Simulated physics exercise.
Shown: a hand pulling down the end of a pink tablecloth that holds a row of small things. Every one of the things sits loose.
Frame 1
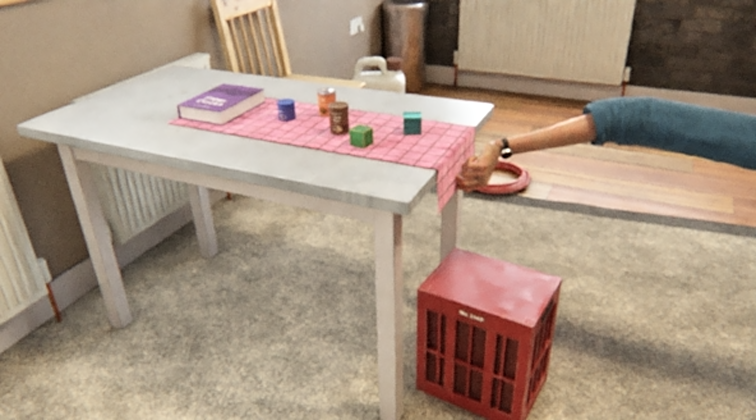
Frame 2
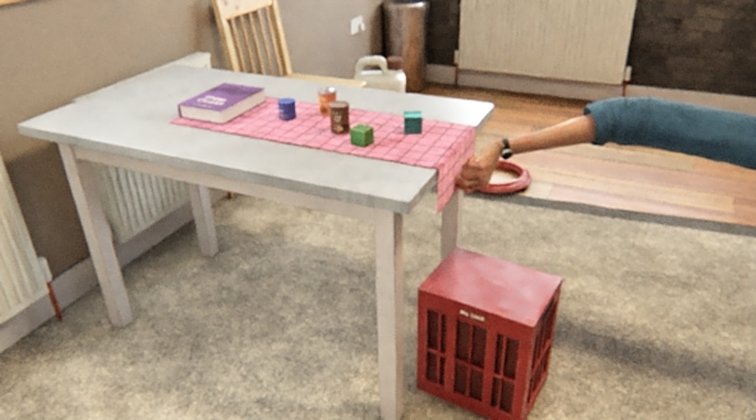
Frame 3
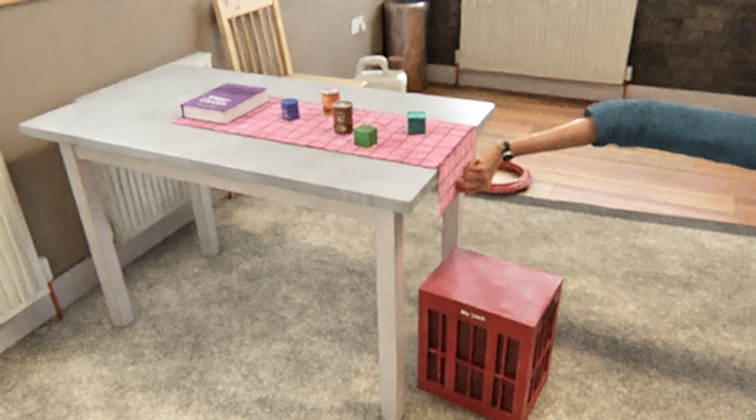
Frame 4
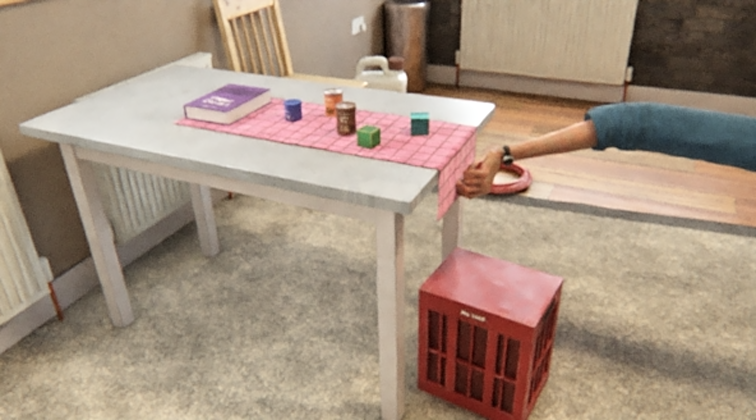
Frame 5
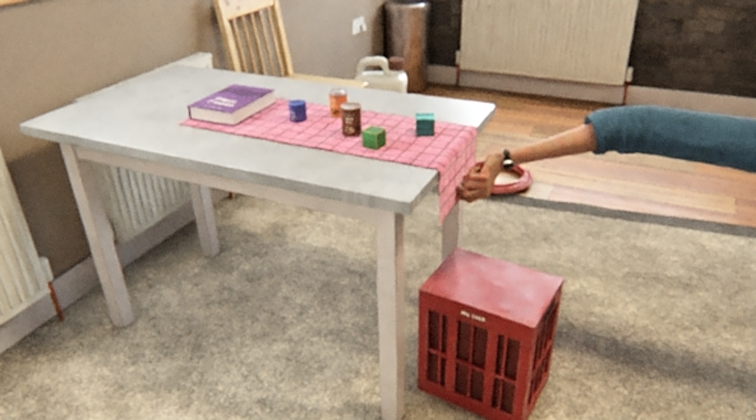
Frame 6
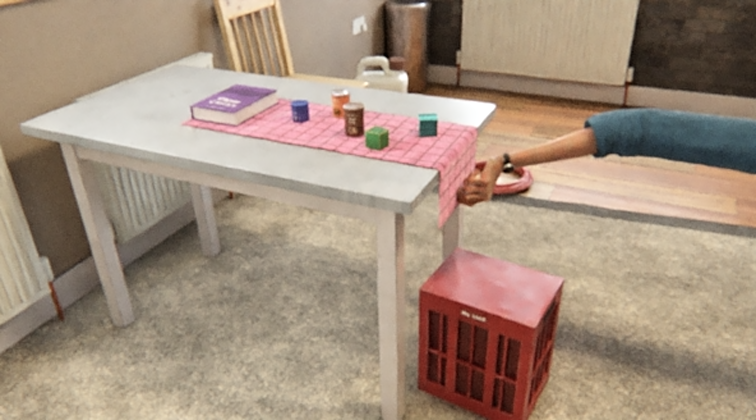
A hand gripped the hanging end of a pink checked tablecloth and slowly drew it down a little, and the cubes, cans, blue pot and purple book on the table shifted slightly to the right.
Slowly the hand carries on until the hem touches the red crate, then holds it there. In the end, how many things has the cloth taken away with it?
The cloth has taken away two things.
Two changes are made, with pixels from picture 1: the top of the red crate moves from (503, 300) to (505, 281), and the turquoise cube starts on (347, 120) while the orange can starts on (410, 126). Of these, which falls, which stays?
First the turquoise cube: It is still up there. Then the orange can: It ends off the top.
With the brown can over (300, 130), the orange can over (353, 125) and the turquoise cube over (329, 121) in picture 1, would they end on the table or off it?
Here's the result: The brown can remains in place, the orange can remains in place and the turquoise cube remains in place.
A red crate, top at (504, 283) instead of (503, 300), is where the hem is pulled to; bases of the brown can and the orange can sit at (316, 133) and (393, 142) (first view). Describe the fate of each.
As for the brown can, it stays in place; as for the orange can, it leaves the top.
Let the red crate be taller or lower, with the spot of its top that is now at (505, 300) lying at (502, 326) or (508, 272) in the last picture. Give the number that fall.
Then 3 and 1.
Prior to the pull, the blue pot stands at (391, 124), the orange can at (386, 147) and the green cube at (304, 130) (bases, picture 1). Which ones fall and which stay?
First the blue pot: It ends off the top. Next the orange can: It ends off the top. Last the green cube: It is still up there.
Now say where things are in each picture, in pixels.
In the first picture, hem (437, 216); turquoise cube (412, 115); green cube (361, 128); brown can (338, 105); orange can (326, 91); blue pot (286, 101); top of the crate (503, 300).
In the second picture, hem (437, 216); turquoise cube (413, 114).
In the third picture, hem (439, 219); green cube (365, 128).
In the fourth picture, hem (437, 222); brown can (346, 105); top of the crate (504, 300).
In the fifth picture, hem (440, 227); orange can (338, 92).
In the sixth picture, hem (439, 230); turquoise cube (428, 116); green cube (377, 130); brown can (354, 106); orange can (341, 92); blue pot (300, 103).
Early on, hem near (458, 252); turquoise cube gone.
Midway, hem on the crate; turquoise cube and green cube gone.
Finally, hem on the crate; turquoise cube and green cube gone. The answer is two.
